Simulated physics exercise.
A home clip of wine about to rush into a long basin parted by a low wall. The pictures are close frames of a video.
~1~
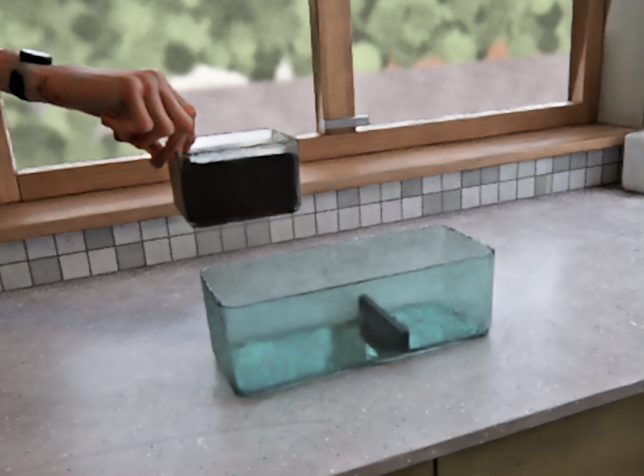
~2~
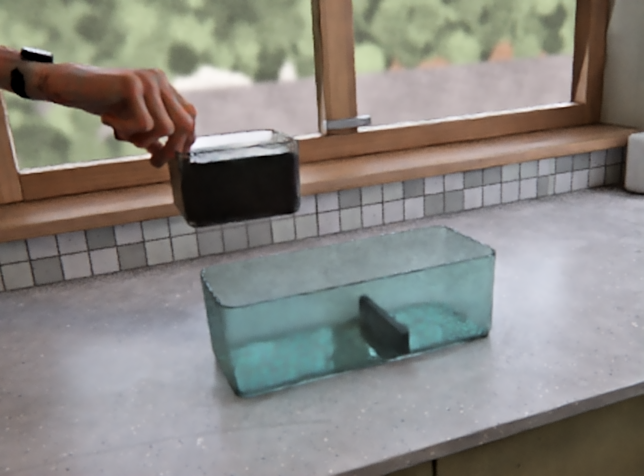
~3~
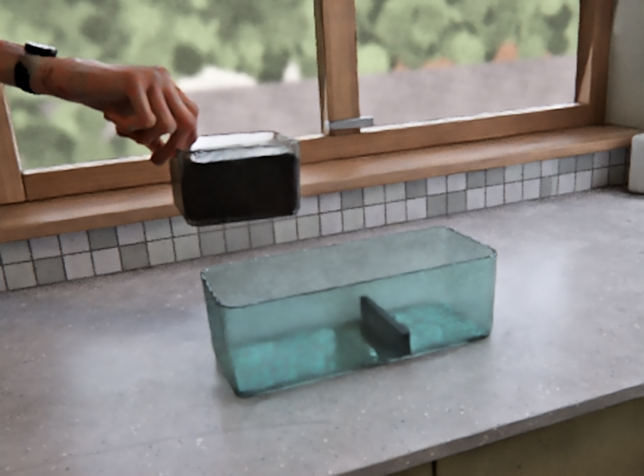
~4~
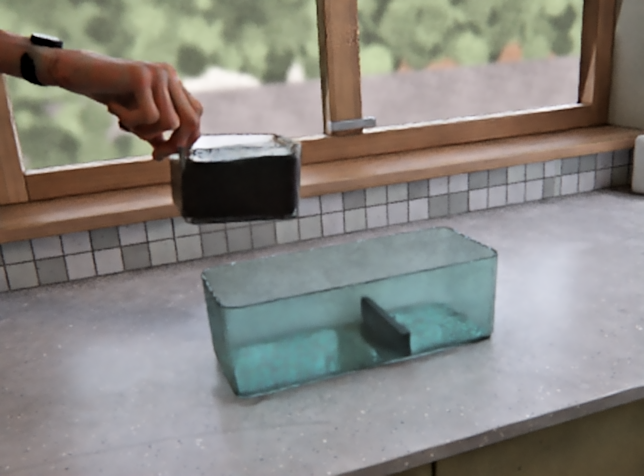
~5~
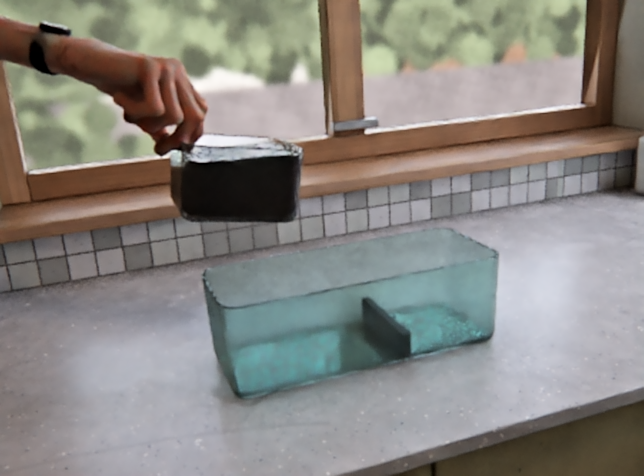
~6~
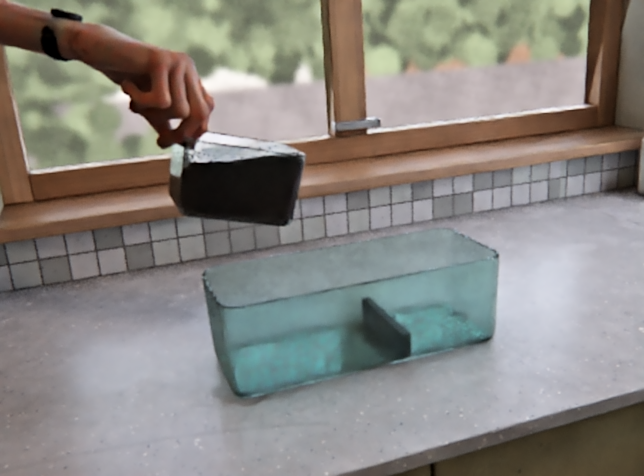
A hand tilting a small clear container of dark wine gradually to the right above a long, divided glass basin on a counter.
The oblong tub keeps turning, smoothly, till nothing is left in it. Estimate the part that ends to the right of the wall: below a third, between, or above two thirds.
It comes to less than a third.
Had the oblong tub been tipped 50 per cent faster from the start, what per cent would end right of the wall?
It comes to 20 per cent or so.
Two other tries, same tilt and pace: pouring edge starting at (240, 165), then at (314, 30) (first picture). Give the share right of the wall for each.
The first gives 20 %, the second 55 %.
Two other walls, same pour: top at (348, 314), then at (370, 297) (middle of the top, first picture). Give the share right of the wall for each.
First some 60, then 15 per cent.
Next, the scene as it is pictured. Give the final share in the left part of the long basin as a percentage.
Close to 85 per cent.
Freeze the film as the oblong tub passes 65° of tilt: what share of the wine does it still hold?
Close to 50 per cent.
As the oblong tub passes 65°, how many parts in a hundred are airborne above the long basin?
Close to 30 per cent.
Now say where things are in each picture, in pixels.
In the first picture, it leans 0°; its right rim is at (285, 135); the wine meets the walls at (174, 159) and (283, 145); the long basin's rim runs from (210, 289) to (469, 239); the wall's top is at (382, 312).
In the second picture, it leans 1°; its right rim is at (285, 136); the wine meets the walls at (175, 159) and (283, 145).
In the third picture, it leans 2°; its right rim is at (287, 138); the wine meets the walls at (175, 159) and (284, 146).
In the fourth picture, it leans 6°; its right rim is at (289, 142); the wine meets the walls at (176, 159) and (286, 147).
In the fifth picture, it leans 10°; its right rim is at (291, 146); the wine meets the walls at (178, 159) and (288, 147).
In the sixth picture, it leans 15°; its right rim is at (293, 151); the wine meets the walls at (179, 162) and (291, 147).
A moment on, the oblong tub is tipped part way and 52 per cent is still to pour, 19 is left of the wall and 0 right of it.
Next, the oblong tub is tipped on its side and 12 per cent is still to pour, 75 is left of the wall and 5 right of it.
Then the oblong tub is tipped right over and 0 per cent is still to pour, 87 is left of the wall and 10 right of it.
Later the oblong tub is tipped right over and 0 per cent is still to pour, 83 is left of the wall and 15 right of it.
Finally, 83 per cent lies left of the wall, 15 right of it and 2 outside.
